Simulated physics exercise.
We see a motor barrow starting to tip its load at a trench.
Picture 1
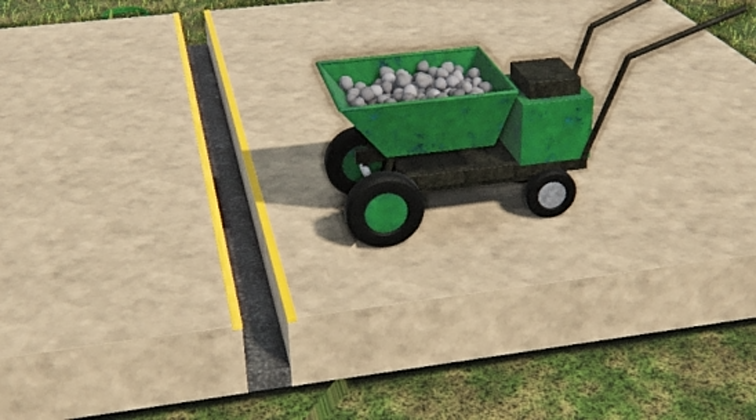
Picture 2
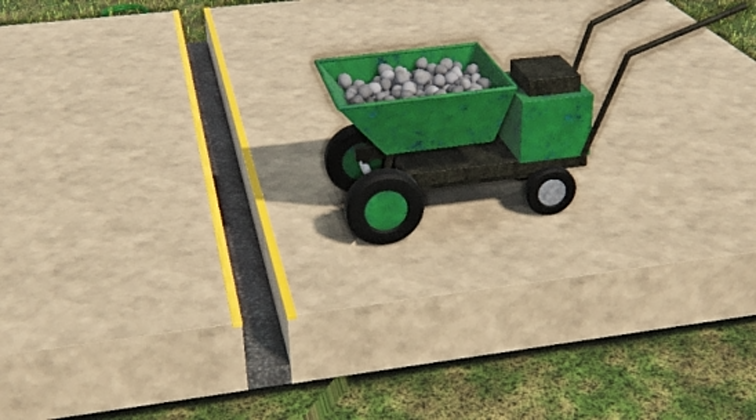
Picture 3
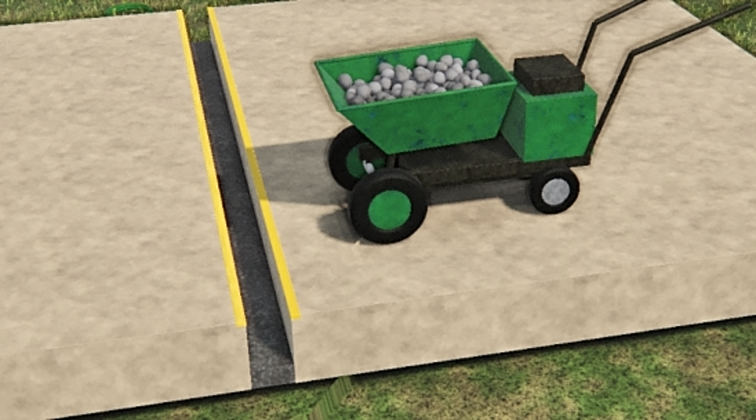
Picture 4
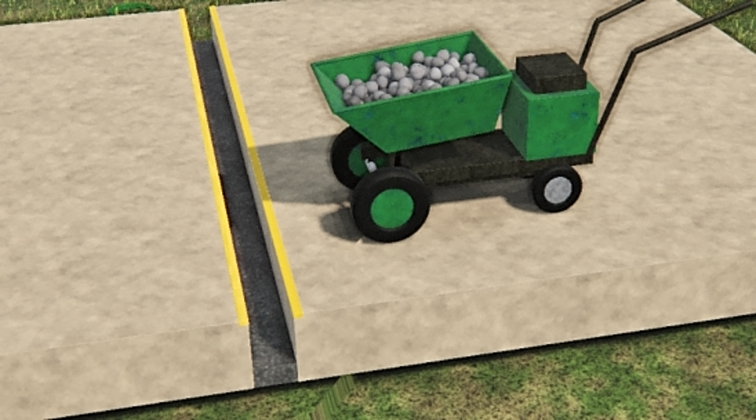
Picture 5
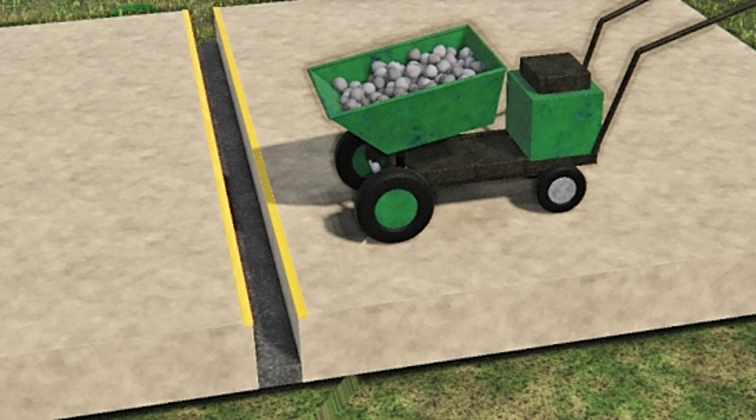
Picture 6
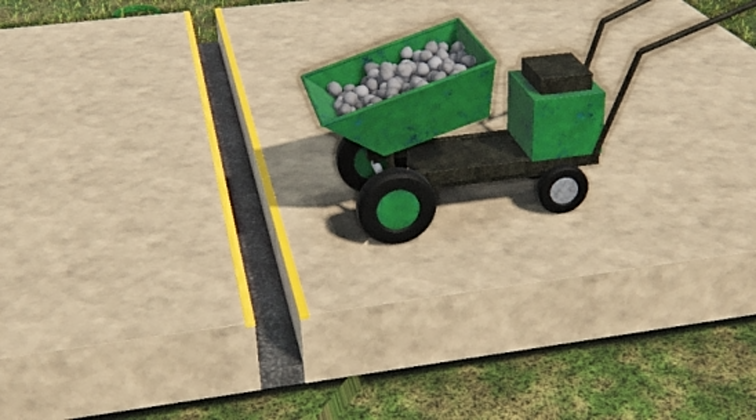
The clip opens on a green motor barrow standing on a pale slab, its level skip heaped with round grey cobbles, beside a narrow trench edged in yellow. The skip barely tilts toward the trench on the left, then its rear rises further until it is clearly tipped, the cobbles still inside.
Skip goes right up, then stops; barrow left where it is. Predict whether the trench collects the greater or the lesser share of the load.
The greater share.
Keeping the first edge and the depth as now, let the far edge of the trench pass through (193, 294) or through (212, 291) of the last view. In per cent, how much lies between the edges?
The first try comes to close to 100 per cent, the next to 100 per cent.
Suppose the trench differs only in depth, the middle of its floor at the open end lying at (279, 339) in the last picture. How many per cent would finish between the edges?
It lands somewhere near 40 percent.
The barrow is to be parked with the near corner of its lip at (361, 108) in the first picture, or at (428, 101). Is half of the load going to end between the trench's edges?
For the first case I'd say upwards of half, and for the second case a smaller fraction.
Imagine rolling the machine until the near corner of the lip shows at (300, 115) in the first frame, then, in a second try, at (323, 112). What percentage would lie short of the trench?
First try: Some 0 %; second try: 0 %.
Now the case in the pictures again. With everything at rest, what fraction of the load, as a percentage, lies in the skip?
It works out near 0 percent.
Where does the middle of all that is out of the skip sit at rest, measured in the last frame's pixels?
Somewhere close to (246, 251) in the last picture.
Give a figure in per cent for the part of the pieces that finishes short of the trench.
That share comes out near 0 in a hundred.
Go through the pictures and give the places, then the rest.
In the first frame, lip of the skip at (341, 110), level; top of the load at (438, 99), round cobbles; first edge of the trench at (282, 283); far edge at (230, 289), the trench under half as wide as the skip, and about as deep as wide.
In the second frame, lip of the skip at (339, 109), level; top of the load at (439, 82).
In the third frame, lip of the skip at (339, 110), tipped barely; top of the load at (429, 89).
In the fourth frame, lip of the skip at (334, 112), tipped a little; top of the load at (435, 75).
In the fifth frame, lip of the skip at (330, 118), tipped a little; top of the load at (444, 69).
In the sixth frame, lip of the skip at (323, 125), tipped clearly; top of the load at (435, 65); first edge of the trench at (295, 280); far edge at (243, 287).
Soon, skip tipped steeply; all in the skip.
A while on, skip tipped right over; about half in the skip; about a quarter in or heaped over the trench; about a quarter beyond it; a stray few falling.
Towards the end, skip tipped right over; a stray few in the skip; about two thirds in or heaped over the trench; about a third beyond it.
Finally, skip tipped right over; about two thirds in or heaped over the trench; about a third beyond it.
